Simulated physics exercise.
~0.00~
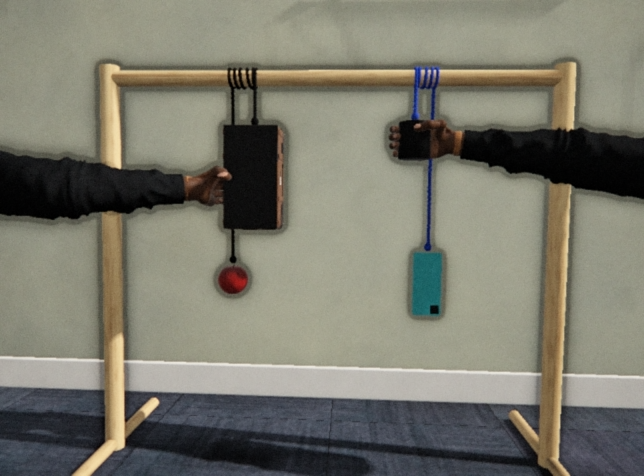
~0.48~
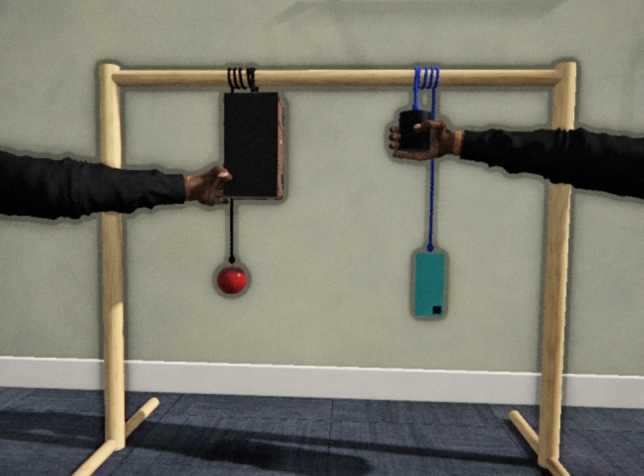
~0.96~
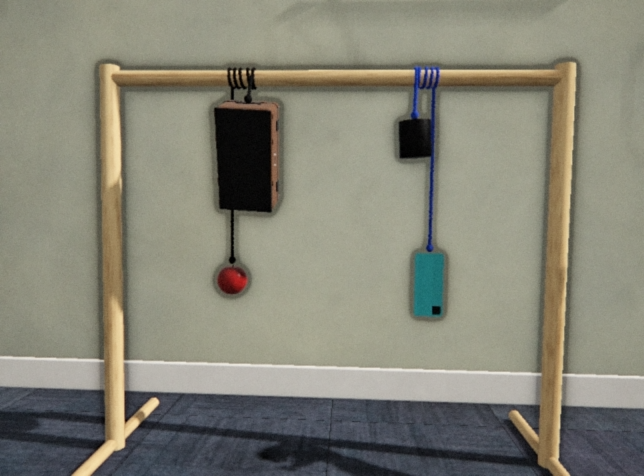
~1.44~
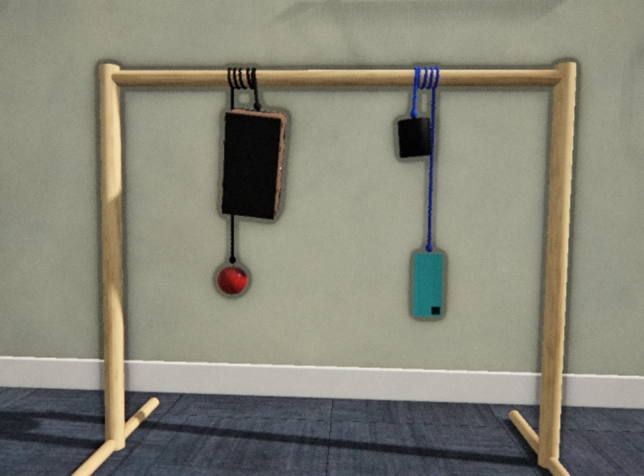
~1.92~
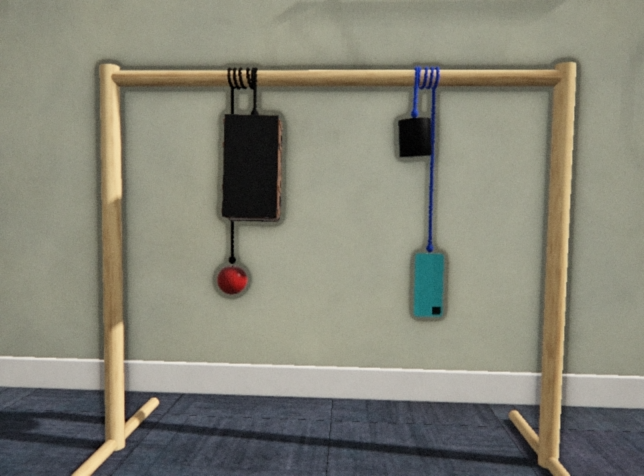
Two dark-sleeved arms reach in from left and right toward a wooden rail stand, seen from the front against a pale green wall and blue carpet. The left hand holds a black-faced case with brown sides above a red ball on black cords, while the right hand holds a small black object near a teal phone on blue cords. Both held things rise slightly, then the hands let go and withdraw. The case swings and turns one way, then the other, while the small object barely shifts. Finally, everything hangs in the air below the rail.
